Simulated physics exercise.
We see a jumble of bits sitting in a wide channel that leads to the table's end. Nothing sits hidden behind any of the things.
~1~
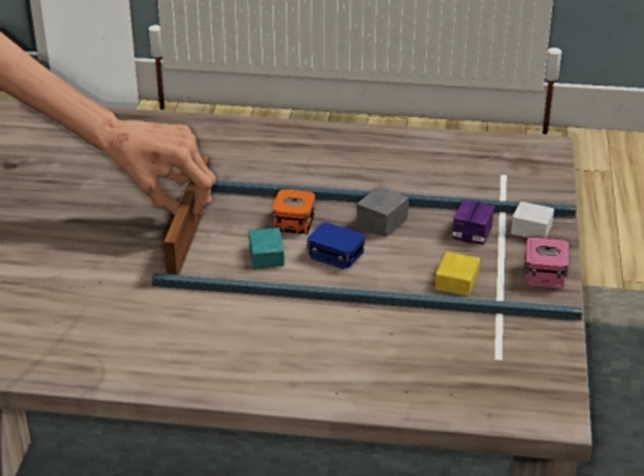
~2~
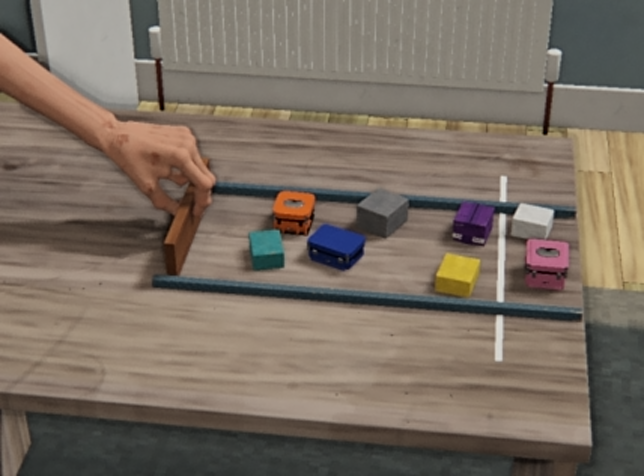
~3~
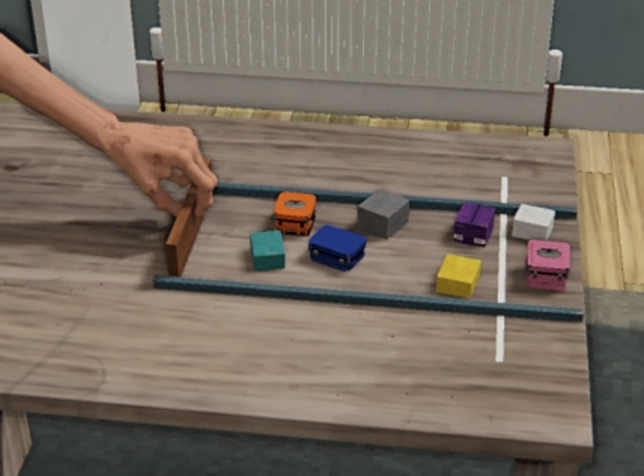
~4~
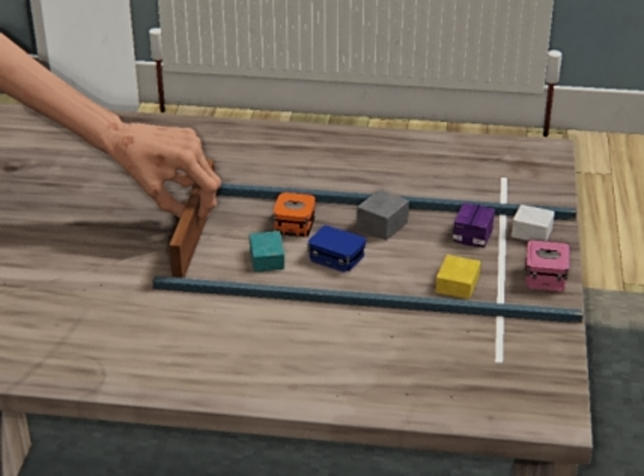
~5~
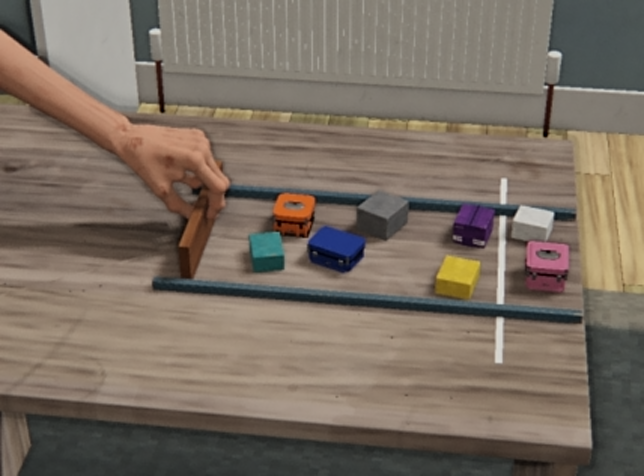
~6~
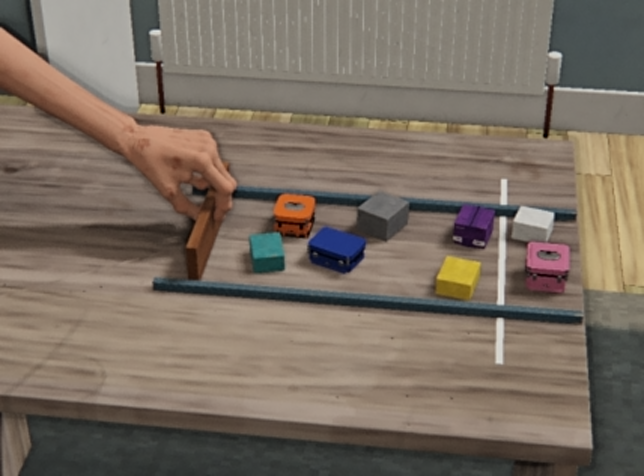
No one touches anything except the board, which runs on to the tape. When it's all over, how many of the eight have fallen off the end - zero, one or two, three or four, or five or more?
Three or four have fallen off.
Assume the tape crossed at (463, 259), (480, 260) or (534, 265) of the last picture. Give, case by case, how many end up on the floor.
Going through them in order, you'd see 1, 1 and 6.
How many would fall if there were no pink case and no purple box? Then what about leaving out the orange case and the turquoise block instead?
That gives 1 for the first pair taken away and 1 for the second.
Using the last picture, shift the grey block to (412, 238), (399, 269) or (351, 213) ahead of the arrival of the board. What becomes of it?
Each try in turn, the grey block is safe, then is safe, then is safe.
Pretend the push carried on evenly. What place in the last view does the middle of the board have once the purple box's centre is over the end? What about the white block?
About (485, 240), and about (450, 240) for the other.
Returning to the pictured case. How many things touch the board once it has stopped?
The number is 2.
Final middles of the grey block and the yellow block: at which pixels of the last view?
Look around (558, 224) for the first and around (552, 285) for the second.
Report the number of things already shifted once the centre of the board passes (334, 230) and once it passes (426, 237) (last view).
The first number is 4, the next one 7.
Early on, none off yet; pink case at rest near (547, 268); white block at rest near (533, 226); purple box at rest near (474, 227).
A while later, none off yet; pink case moving near (556, 270); white block travelled about its own width near (584, 228); purple box travelled well along near (550, 232).
Finally, the number that fall off is three or four; lost, purple box, white block and pink case.
